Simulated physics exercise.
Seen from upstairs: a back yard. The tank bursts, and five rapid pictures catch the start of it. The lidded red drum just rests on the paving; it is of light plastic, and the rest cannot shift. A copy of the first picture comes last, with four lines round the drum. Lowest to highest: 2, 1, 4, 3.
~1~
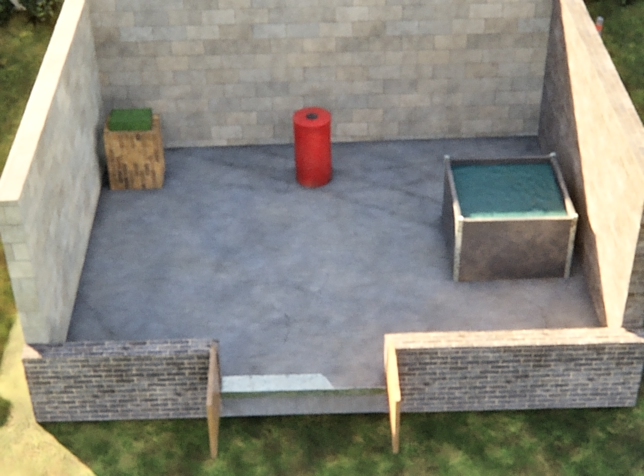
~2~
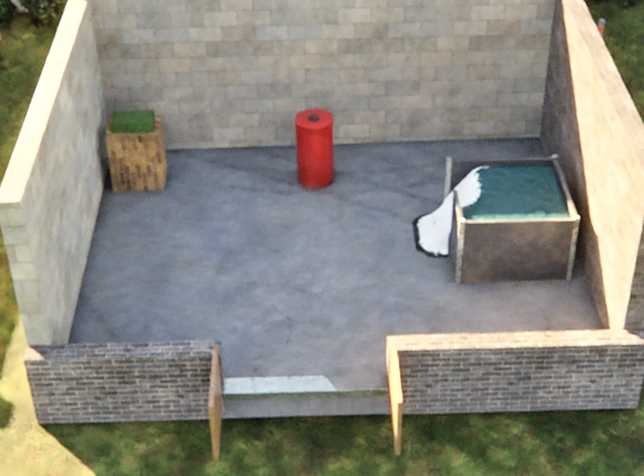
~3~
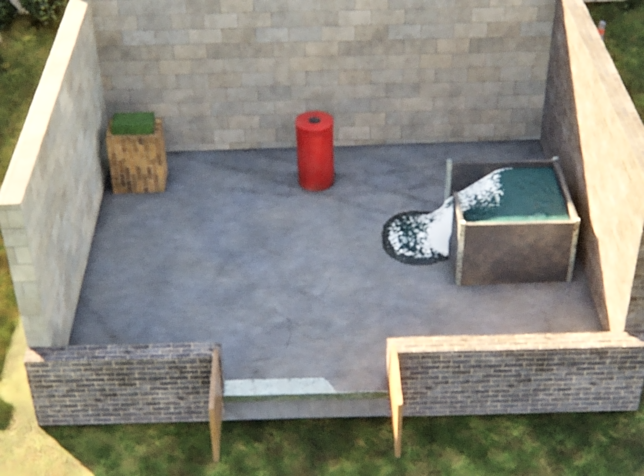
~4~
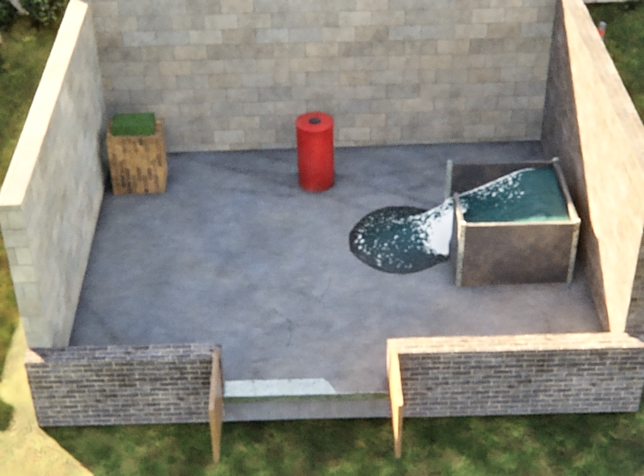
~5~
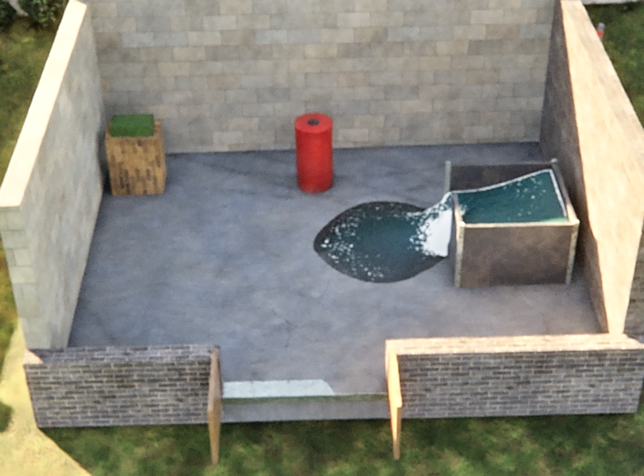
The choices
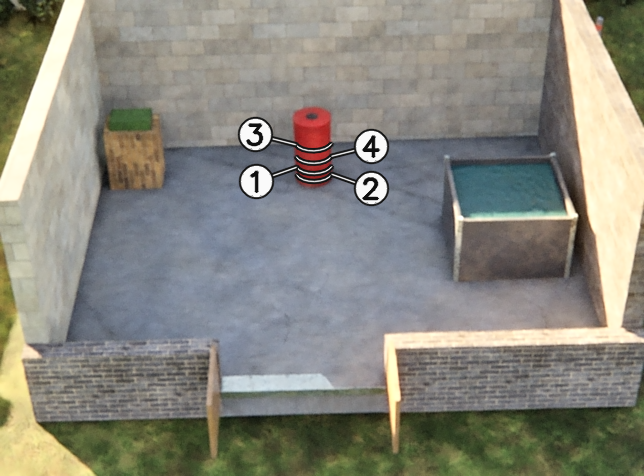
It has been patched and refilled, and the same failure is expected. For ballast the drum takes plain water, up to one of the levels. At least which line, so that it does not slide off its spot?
That is mark 1.
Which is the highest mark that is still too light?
Here it is mark 2.
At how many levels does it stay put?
Three of the four.
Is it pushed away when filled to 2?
Yes.
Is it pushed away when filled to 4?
No, that is safe.
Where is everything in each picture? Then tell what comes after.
In the first picture, lid of the red drum at (313, 117); tank full, its middle at (508, 192); open gate at (302, 340).
In the second picture, 1 % of the ground under water, its edge towards the drum at (420, 223).
In the third picture, 3 % of the ground under water, its edge towards the drum at (390, 224).
In the fourth picture, 5 % of the ground under water, its edge towards the drum at (379, 213).
In the fifth picture, lid of the red drum at (314, 122); 8 % of the ground under water, its edge towards the drum at (362, 207).
In white, 1 at (314, 173); 2 at (314, 181); 3 at (313, 150); 4 at (314, 163); from the bottom up 2, 1, 4, 3.
If 1 is chosen, it shifts by a finger or two and stays.
If 2 is chosen, it is pushed about twice its own width away.
If 3 is chosen, it does not move.
If 4 is chosen, it does not move.
